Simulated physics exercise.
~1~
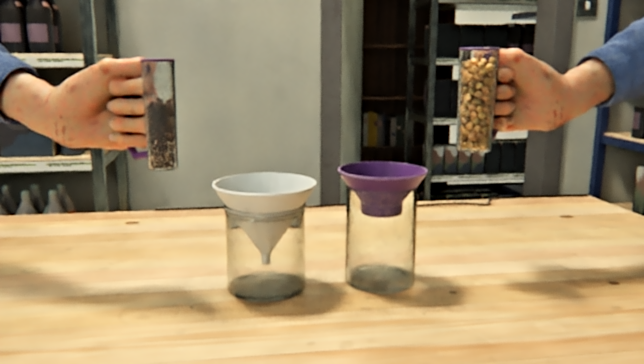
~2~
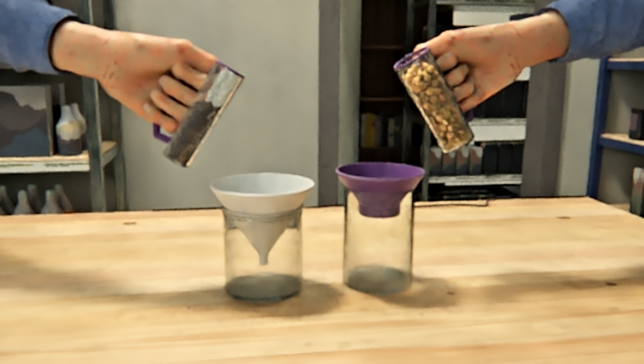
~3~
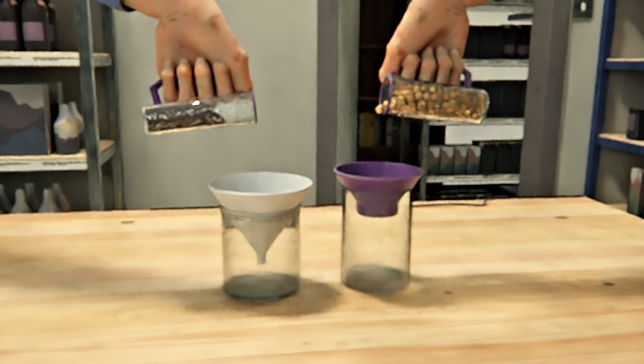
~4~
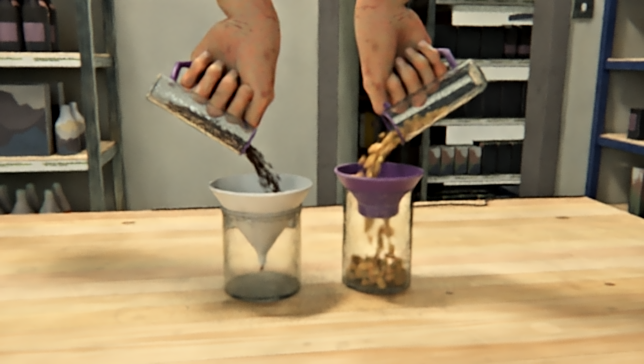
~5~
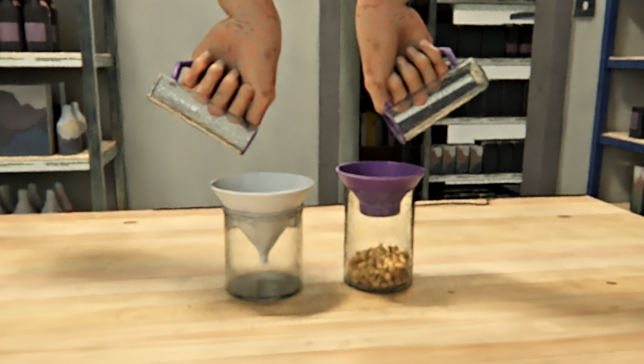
The video shows two hands tipping clear cups over funnels set in glass jars on a wooden table, pouring dark pieces into the left white funnel and tan pieces into the right purple one. The tan pieces collect in their jar, while the left jar stays nearly empty, its funnel clogged.
